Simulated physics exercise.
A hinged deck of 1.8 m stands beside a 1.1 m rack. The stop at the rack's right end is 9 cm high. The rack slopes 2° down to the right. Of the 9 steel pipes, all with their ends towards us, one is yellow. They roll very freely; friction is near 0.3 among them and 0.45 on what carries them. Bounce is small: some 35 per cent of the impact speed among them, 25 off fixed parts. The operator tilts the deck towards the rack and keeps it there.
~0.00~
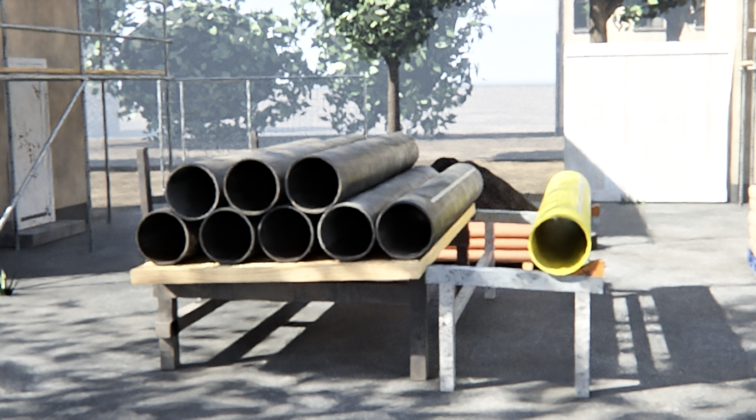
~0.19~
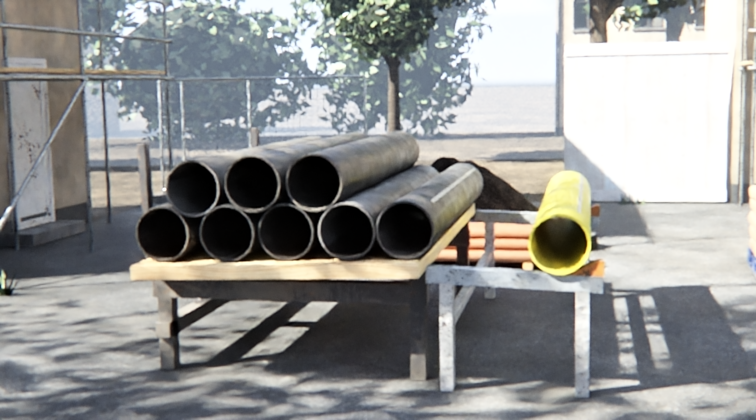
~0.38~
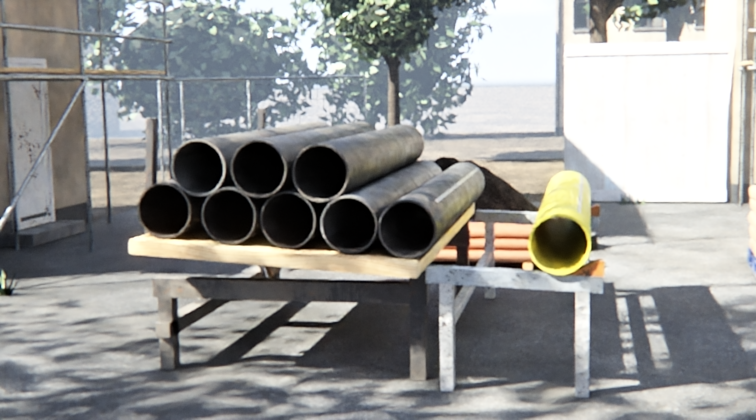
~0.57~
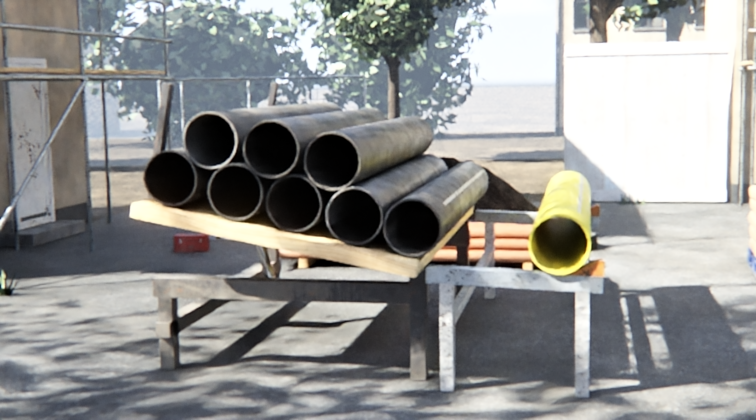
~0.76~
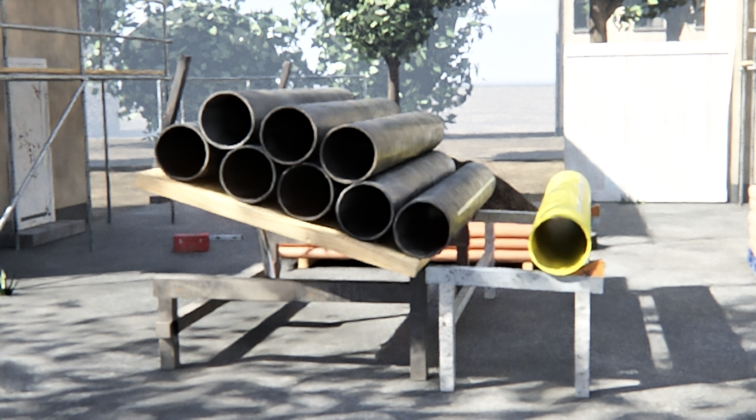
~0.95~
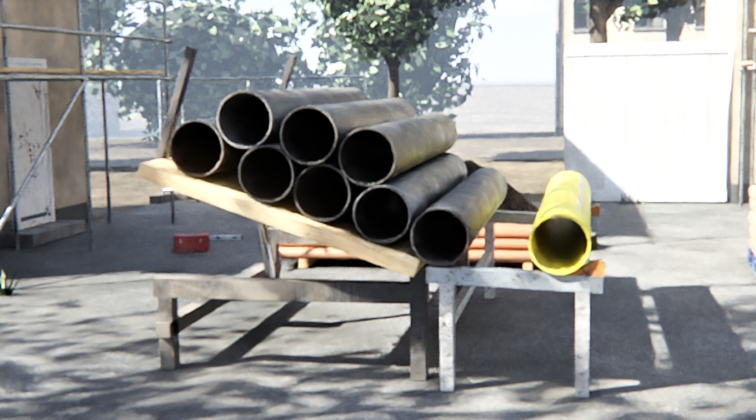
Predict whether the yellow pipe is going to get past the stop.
The yellow pipe goes over the stop.
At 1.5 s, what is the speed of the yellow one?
About 0.7 m/s.
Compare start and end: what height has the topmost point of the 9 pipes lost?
Roughly 0 cm.
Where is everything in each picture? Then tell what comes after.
Yellow (559, 244); deck tilted 2° back; stop top at (602, 263), in the first frame.
Yellow (559, 244); deck tilted 2° back, in the second frame.
Yellow (559, 244); deck tilted 4° to the rack, in the third frame.
Yellow (559, 244); deck tilted 11° to the rack, in the fourth frame.
Yellow (559, 244); deck tilted 17° to the rack, in the fifth frame.
Yellow (559, 244); deck tilted 19° to the rack, in the sixth frame.
By 1.5 s, yellow is on the rack, 15 cm from the rack's far end, rolling right; 0 past the stop so far.
By 2.0 s, yellow is over the stop and falling; 1 past the stop so far.
Finally (4.9 s), yellow is over the stop, on the ground; 2 past the stop so far.
